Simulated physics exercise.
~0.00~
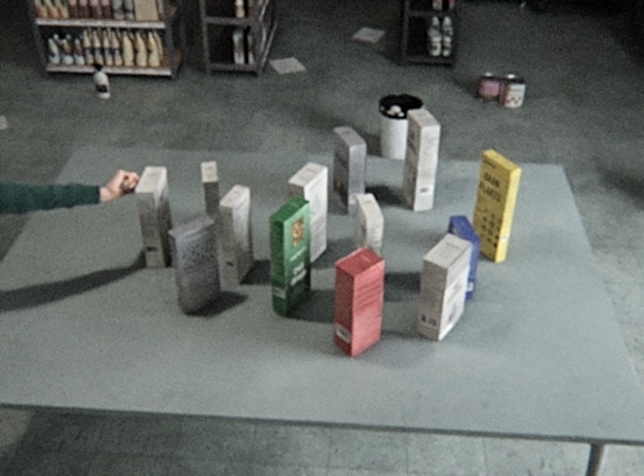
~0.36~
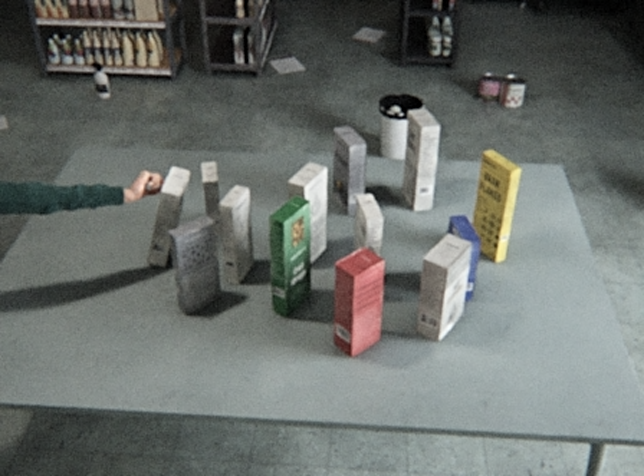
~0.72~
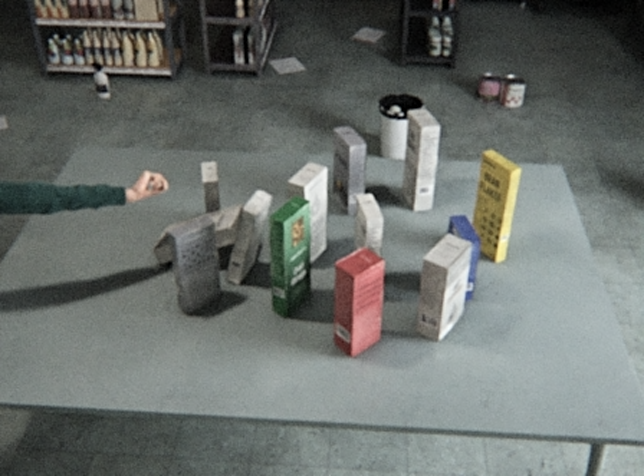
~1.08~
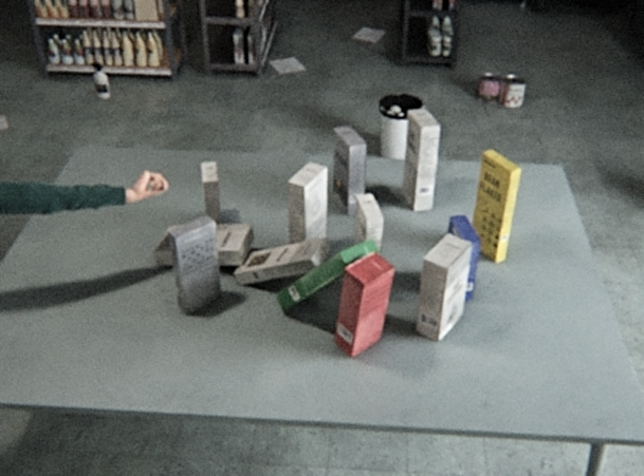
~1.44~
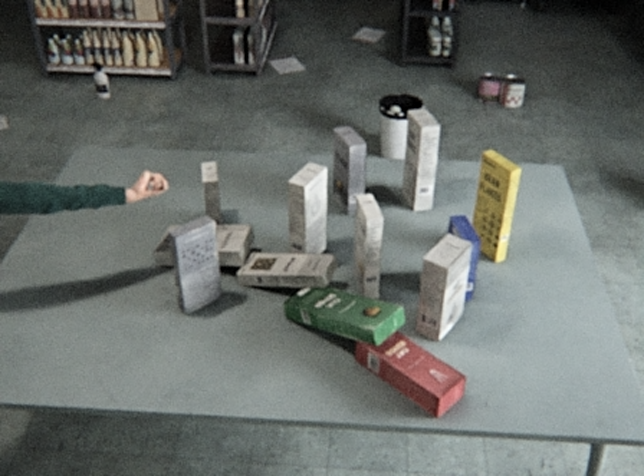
A hand in a dark green sleeve reaches in from the left and tips a pale box at the edge of a group of upright boxes on a grey table, seen from above in a dim room with shelves behind. Green and red boxes stand near the front, blue and yellow ones to the right. The pale box falls rightward, knocking over another pale box, which topples against the green one. The green box tips into the red box, which falls toward the lower right. Both end down, while the blue, yellow and several grey and white boxes remain standing.
